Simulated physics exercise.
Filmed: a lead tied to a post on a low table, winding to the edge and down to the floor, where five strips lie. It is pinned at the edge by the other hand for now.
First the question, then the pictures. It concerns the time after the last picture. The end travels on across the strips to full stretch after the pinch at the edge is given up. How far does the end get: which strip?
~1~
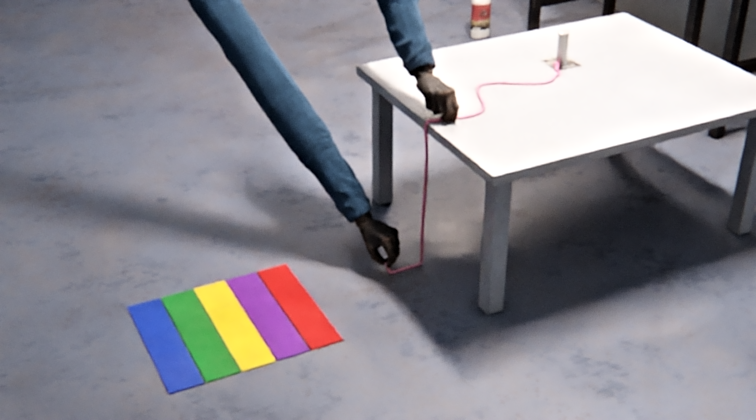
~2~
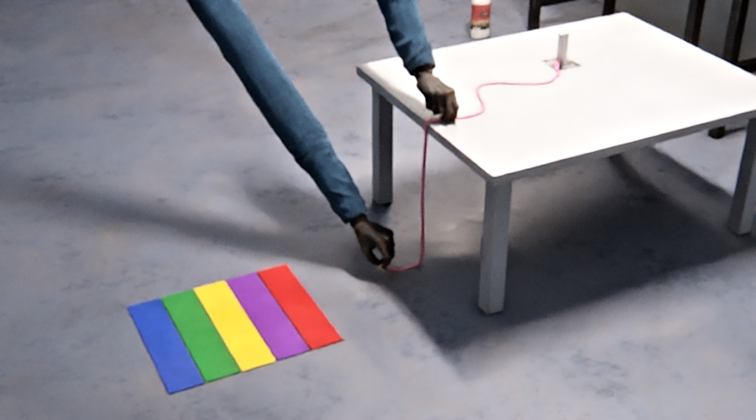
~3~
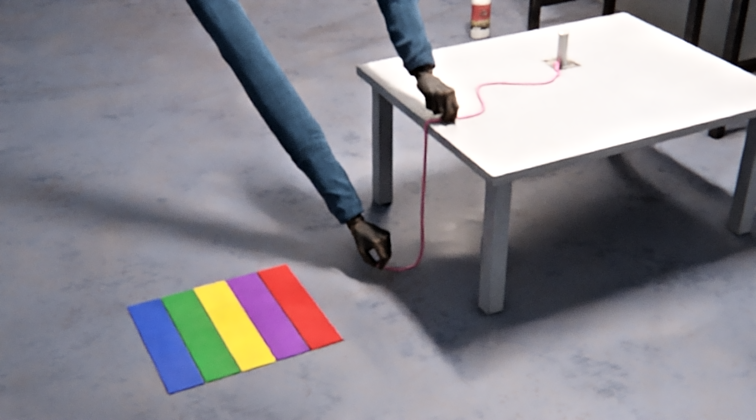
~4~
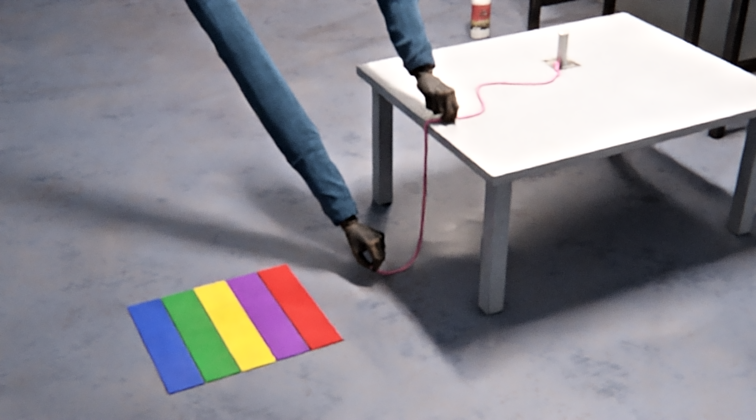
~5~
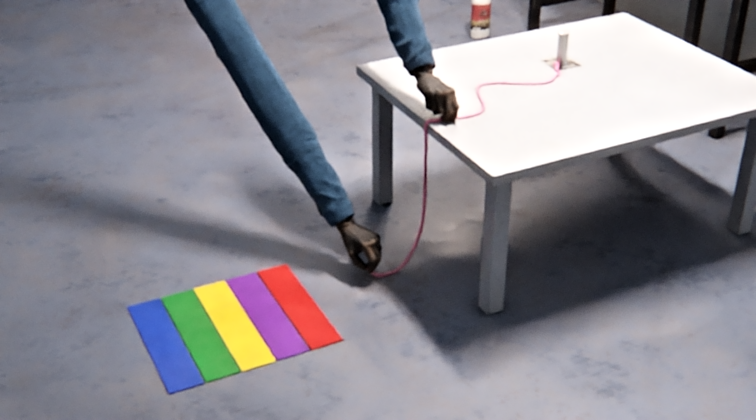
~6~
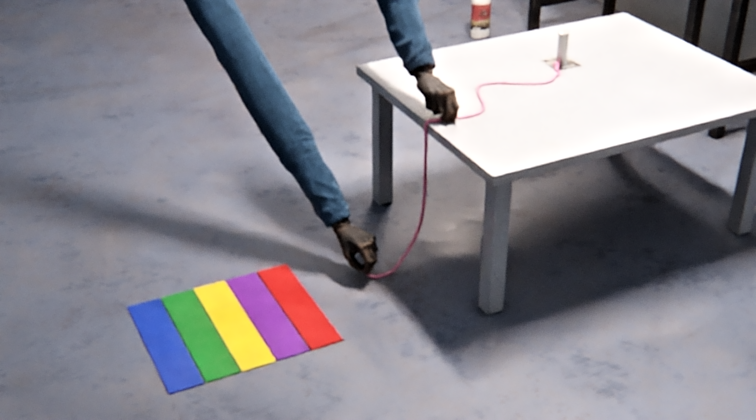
As far as the yellow strip.
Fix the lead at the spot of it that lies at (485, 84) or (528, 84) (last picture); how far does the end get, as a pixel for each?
(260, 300); (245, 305).
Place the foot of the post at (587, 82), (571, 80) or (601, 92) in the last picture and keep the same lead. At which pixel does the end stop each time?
Near (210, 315); near (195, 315); near (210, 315).
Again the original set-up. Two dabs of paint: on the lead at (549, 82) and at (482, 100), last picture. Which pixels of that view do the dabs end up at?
(522, 77), then (446, 108).
Early on, end near (290, 291); over red.
Midway, end near (250, 302); over purple.
At the end of the slack, end near (225, 309); over yellow. The end stops over the yellow strip.
